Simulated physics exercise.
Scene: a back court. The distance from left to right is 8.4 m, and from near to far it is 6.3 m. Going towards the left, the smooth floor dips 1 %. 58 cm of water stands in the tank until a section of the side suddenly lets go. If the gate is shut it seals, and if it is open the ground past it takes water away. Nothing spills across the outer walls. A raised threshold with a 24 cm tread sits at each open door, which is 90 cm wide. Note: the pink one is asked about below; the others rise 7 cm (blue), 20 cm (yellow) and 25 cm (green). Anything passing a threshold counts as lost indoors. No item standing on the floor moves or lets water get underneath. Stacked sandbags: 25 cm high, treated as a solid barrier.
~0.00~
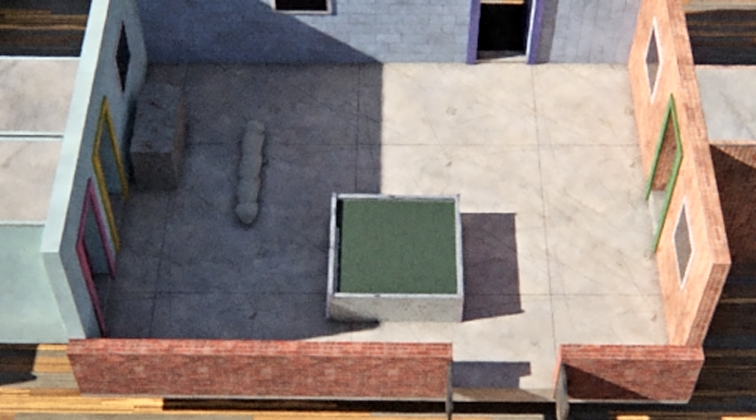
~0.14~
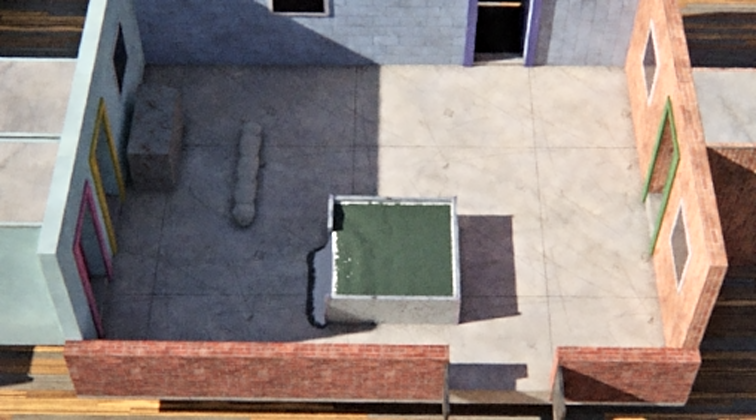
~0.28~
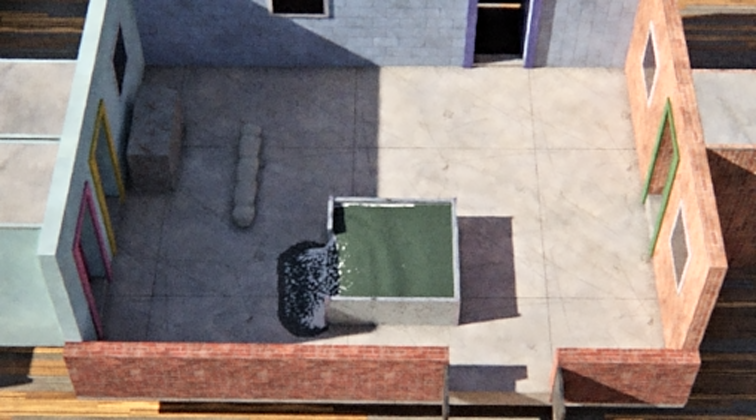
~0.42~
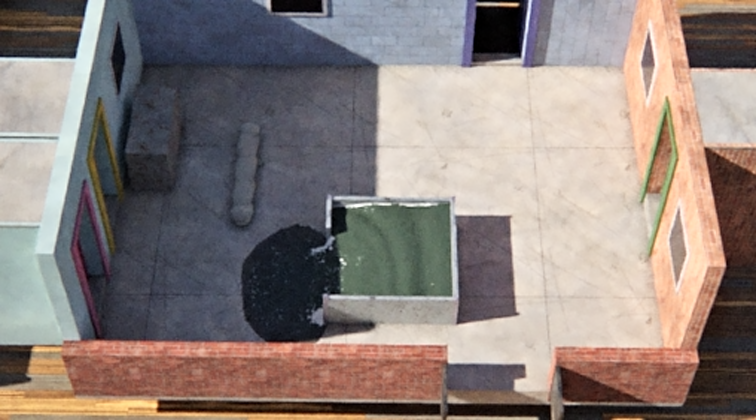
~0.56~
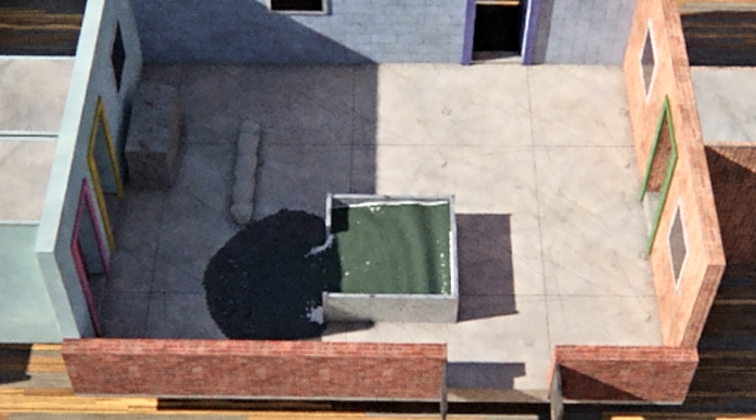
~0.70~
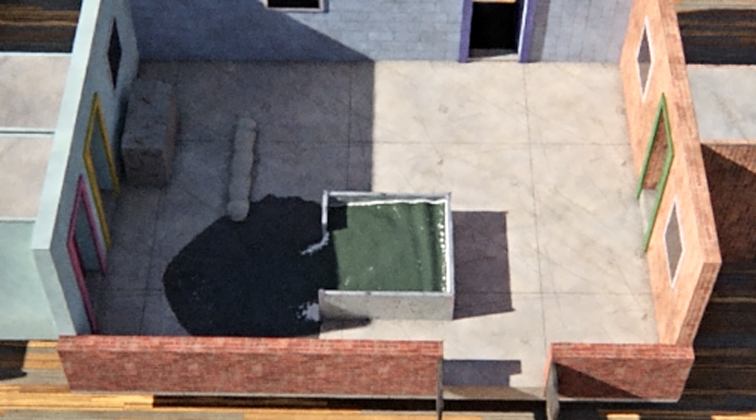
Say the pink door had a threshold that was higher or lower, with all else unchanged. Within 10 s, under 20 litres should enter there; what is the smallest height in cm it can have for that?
Around 23 cm.
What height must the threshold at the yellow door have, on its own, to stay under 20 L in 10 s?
Yellow: Roughly 17 cm.
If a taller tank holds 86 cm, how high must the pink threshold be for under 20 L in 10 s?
It would take a step of about 36 cm.
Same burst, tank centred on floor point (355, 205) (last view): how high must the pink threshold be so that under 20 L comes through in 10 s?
About 19 centimetres.
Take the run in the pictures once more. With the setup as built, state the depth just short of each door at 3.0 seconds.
Centimetres: Blue = 0, pink = 27, yellow = 21, green = 0.
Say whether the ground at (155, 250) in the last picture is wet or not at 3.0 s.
It is wet.
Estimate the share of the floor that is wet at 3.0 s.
25 %.
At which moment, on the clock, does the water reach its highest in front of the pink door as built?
Around 2.4 seconds.
After 1.4 s water covers 20 % of the floor, deepest (30 cm) near (314, 298); 25 cm at the pink door, 2 litres in over its 16 cm threshold.
After 3.0 s water covers 25 % of the floor, deepest (28 cm) near (151, 358); 27 cm at the pink door, 74 litres in over its 16 cm threshold.
After 10.0 s water covers 60 % of the floor, deepest (14 cm) near (120, 177); 10 cm at the pink door, 99 litres in over its 16 cm threshold.
At the pink door as built, the water arrived by 1.1 s and peaked near 31 cm at 2.4 s.
Run again over the same 10 s with other heights there, 38 litres in over 21 cm, 4 litres over 28 cm. The limit of 20 litres is kept from about 23 cm up.
